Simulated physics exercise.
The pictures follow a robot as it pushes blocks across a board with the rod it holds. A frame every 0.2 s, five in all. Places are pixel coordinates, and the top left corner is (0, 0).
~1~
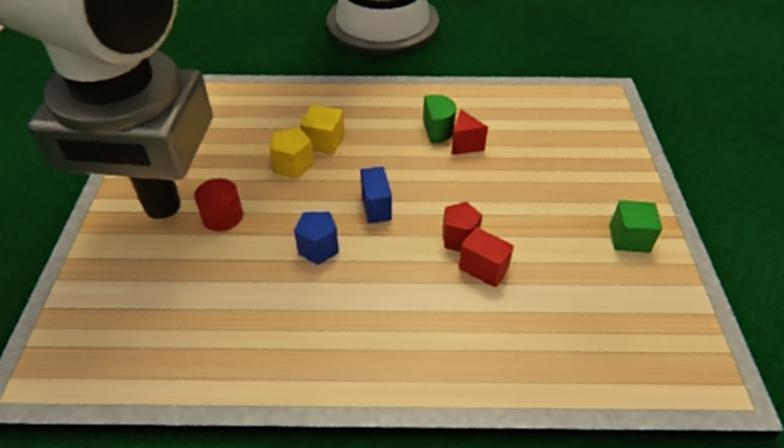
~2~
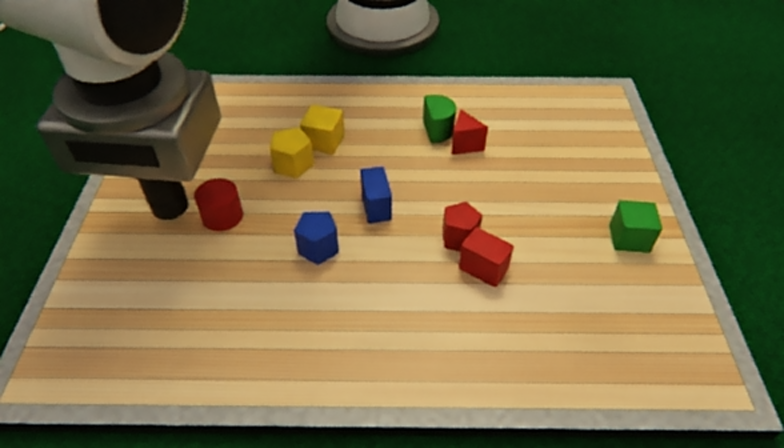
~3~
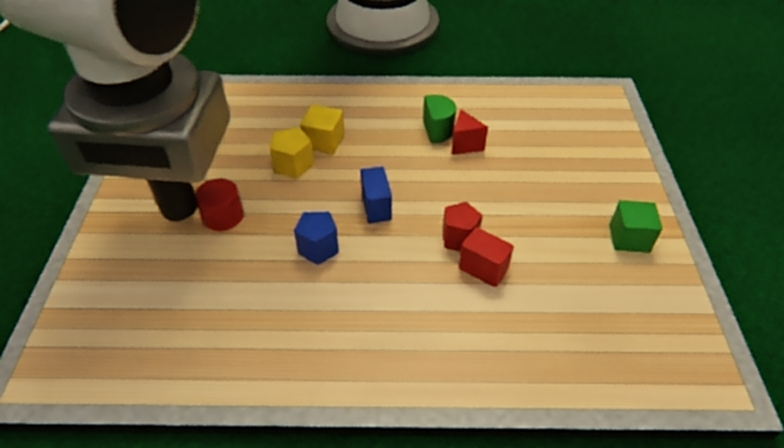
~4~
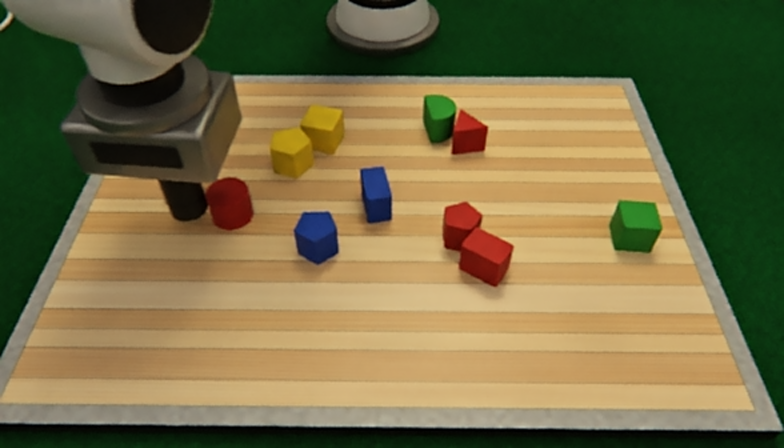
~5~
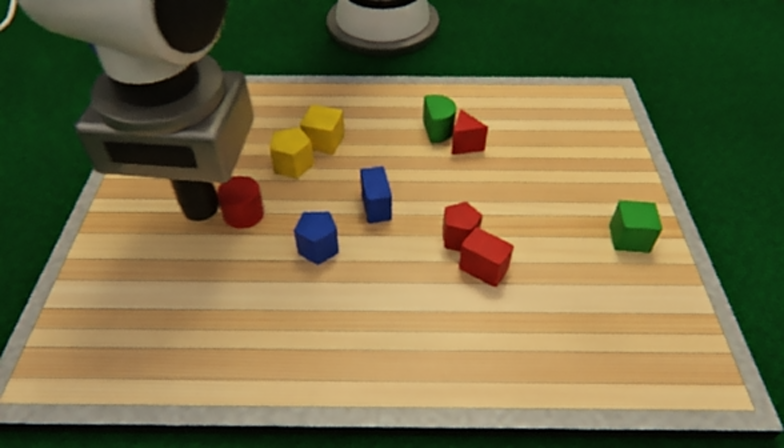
The clip opens on a wooden board scattered with red, blue, yellow and green blocks, a robot arm holding a dark rod just left of a red cylinder. The arm moves the rod right until it meets the cylinder, then pushes it a short way right, while the other blocks stay still.
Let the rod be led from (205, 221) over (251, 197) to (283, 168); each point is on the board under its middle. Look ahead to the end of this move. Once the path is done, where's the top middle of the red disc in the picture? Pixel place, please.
So, by the moment the path ends, you'll find the top centre of the red disc at (291, 178).
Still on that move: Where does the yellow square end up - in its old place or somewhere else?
Shifted.
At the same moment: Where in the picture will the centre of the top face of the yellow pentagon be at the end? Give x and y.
It should be at about (301, 125).
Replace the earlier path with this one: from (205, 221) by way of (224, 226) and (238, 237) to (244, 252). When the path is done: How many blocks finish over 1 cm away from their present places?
That's one.
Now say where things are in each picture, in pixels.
In the first picture, tip of the rod at (163, 207), middles of tops, red disc at (216, 192), yellow pentagon at (289, 140), yellow square at (322, 117).
In the second picture, rod at (171, 208), nothing pushed.
In the third picture, rod at (179, 209), nothing pushed.
In the fourth picture, rod at (190, 209), red disc at (226, 191).
In the fifth picture, rod at (201, 209), red disc at (238, 190), yellow pentagon at (289, 140), yellow square at (322, 117).
The first path, step by step. One third of the way, rod at (233, 193); red disc at (269, 182).
Two thirds of the way, rod at (262, 175); red disc at (290, 178).
At the end, rod at (280, 155); red disc at (291, 178); yellow pentagon at (301, 125); yellow square at (331, 110), turned 30° clockwise.
